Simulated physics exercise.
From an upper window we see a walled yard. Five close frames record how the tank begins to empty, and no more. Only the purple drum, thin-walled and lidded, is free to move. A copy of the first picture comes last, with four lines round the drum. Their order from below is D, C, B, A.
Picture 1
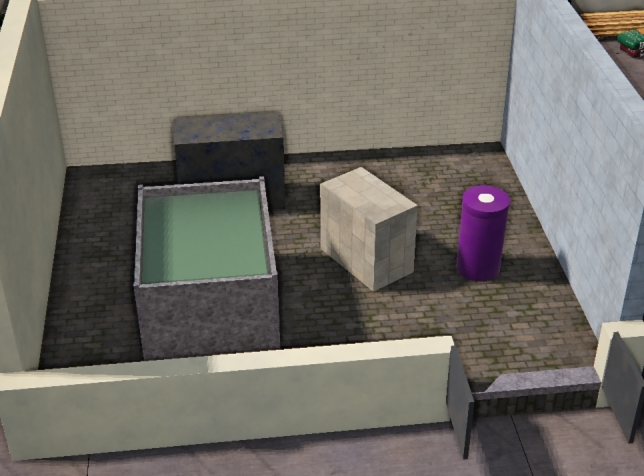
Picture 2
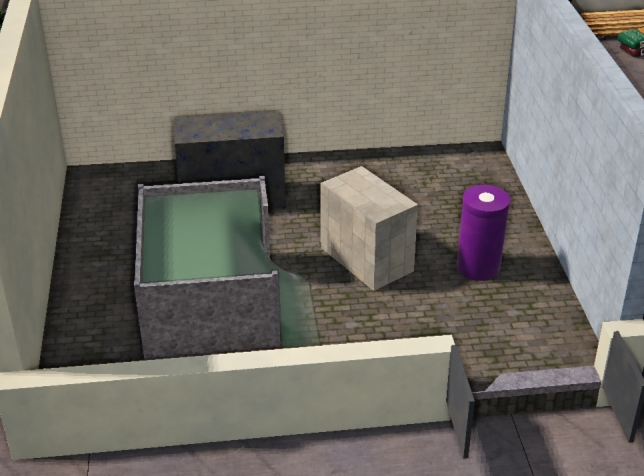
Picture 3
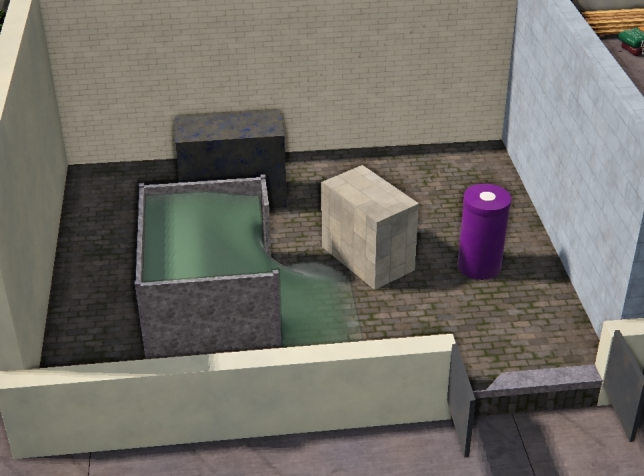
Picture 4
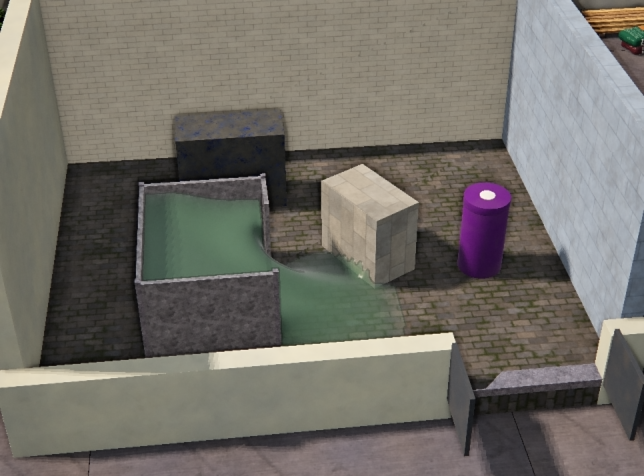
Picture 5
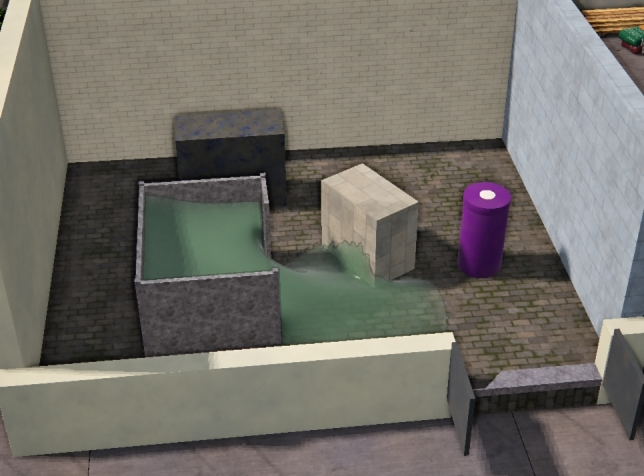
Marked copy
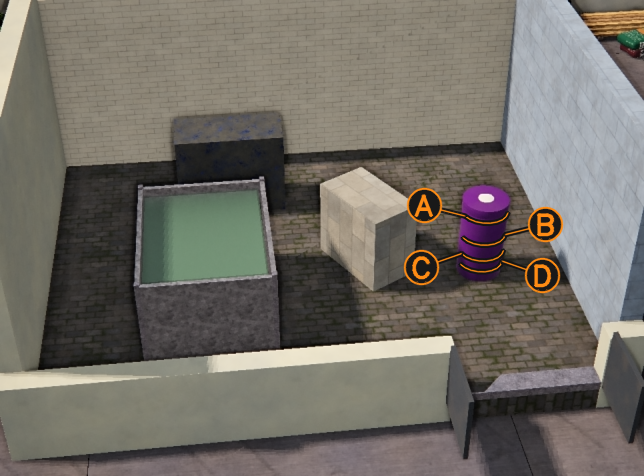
In a walled yard, green water poured from the right side of a full stone tank and spread across the paving, washing against a pale block, while the purple drum stood still.
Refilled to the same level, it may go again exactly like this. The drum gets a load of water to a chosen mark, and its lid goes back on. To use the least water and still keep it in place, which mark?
Choose C.
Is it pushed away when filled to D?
Yes, that goes wrong.
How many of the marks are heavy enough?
Three of the four.
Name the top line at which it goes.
The answer is D.
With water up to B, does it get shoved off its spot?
No.
On the marked copy, A at (490, 223); B at (487, 245); C at (486, 261); D at (485, 271); from the bottom up D, C, B, A.
If A is chosen, it does not move.
If B is chosen, it does not move.
If C is chosen, it does not move.
If D is chosen, it is pushed about twice its own width away.
